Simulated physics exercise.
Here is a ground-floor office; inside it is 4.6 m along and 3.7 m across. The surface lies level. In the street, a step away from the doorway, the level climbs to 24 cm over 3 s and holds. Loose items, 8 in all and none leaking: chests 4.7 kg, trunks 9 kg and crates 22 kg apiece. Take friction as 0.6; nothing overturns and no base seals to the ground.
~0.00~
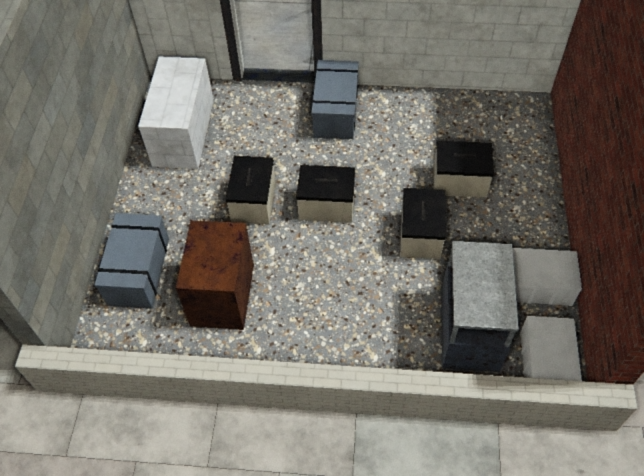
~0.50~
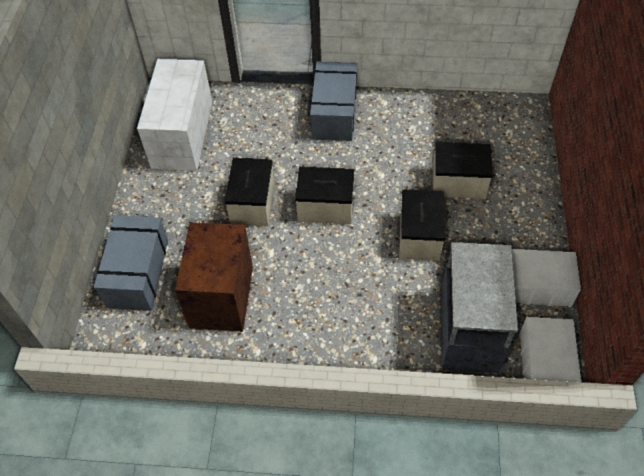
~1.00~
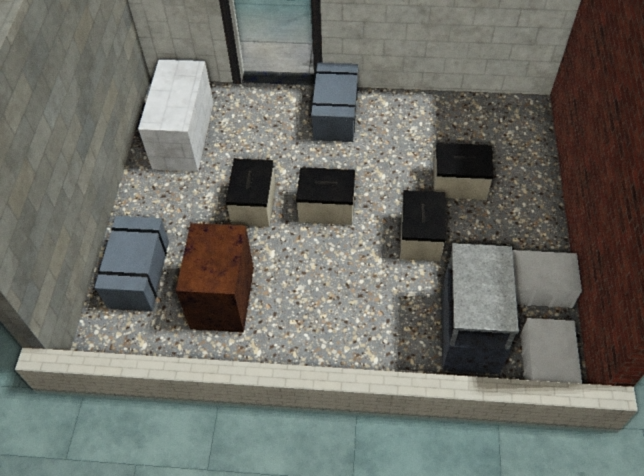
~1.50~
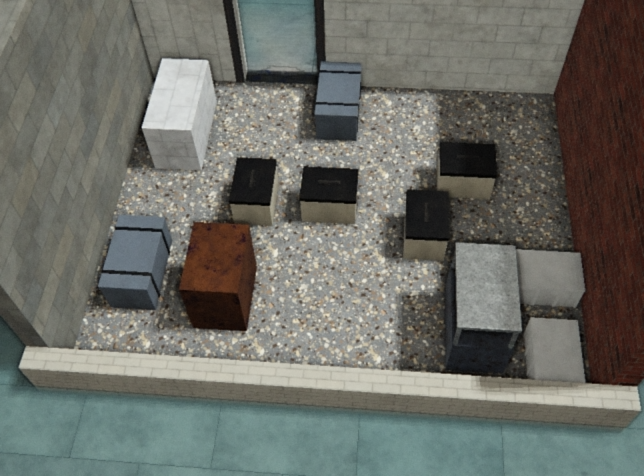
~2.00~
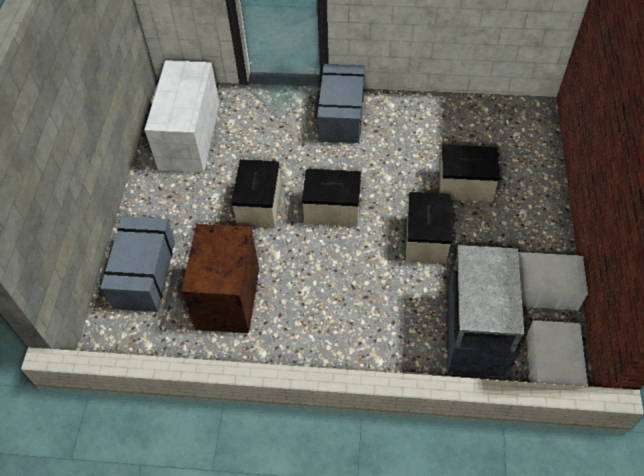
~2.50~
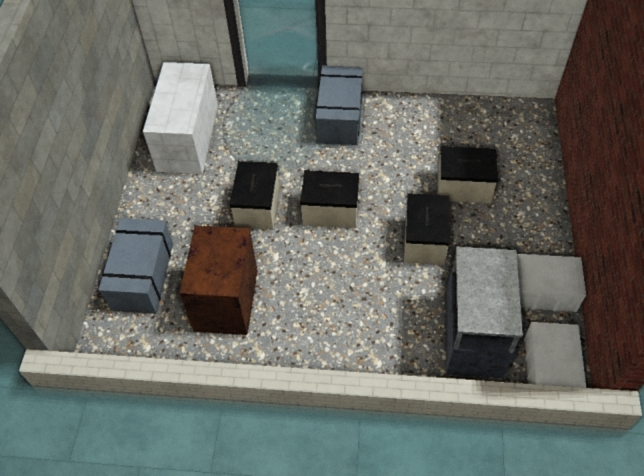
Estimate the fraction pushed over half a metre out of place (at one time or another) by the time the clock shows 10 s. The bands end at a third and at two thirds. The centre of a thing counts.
It is from one to two thirds.
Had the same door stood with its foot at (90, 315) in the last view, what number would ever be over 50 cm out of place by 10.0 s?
Then 5.
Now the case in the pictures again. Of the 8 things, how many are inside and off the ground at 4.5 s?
At that moment 2.
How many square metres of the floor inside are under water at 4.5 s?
Roughly 9.0 m2.
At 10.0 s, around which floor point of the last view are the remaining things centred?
Around (432, 232).
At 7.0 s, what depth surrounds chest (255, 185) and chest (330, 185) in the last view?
Roughly 10 and 10 cm.
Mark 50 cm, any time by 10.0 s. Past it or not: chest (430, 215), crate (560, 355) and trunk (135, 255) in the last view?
In that order: Past it, short of it, over.
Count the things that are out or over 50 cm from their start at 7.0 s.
I count 2.
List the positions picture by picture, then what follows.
In the first picture, a chest at (326, 182), on the bottom; a chest at (465, 157) rests on the ground; water covers 0.0 m2; 0 of 8 have shifted.
In the second picture, a chest at (325, 183), on the bottom; a chest at (464, 158), on the bottom; 0.0 m2 under water; 0 of 8 have shifted.
In the third picture, a chest at (326, 184) rests on the ground; a chest at (465, 159), on the bottom; water covers 0.0 m2; 0 of 8 have shifted.
In the fourth picture, a chest at (329, 183) rests on the ground; a chest at (468, 158) rests on the ground; 0.0 m2 under water; 0 of 8 have shifted.
In the fifth picture, a chest at (332, 186) rests on the ground; a chest at (471, 161) rests on the ground; water covers 0.2 m2; 0 of 8 have shifted.
In the sixth picture, a chest at (330, 187), on the bottom; a chest at (469, 163), on the bottom; water covers 1.2 m2; 0 of 8 have shifted.
After 3.5 s 0 of 8 are over 50 cm from their spots; 0 afloat.
After 4.5 s 1 of 8 are over 50 cm from their spots; 2 afloat.
After 7.0 s 2 of 8 are over 50 cm from their spots; 3 afloat.
After 10.0 s 4 of 8 are over 50 cm from their spots, and 4 have been at some point; 4 afloat.
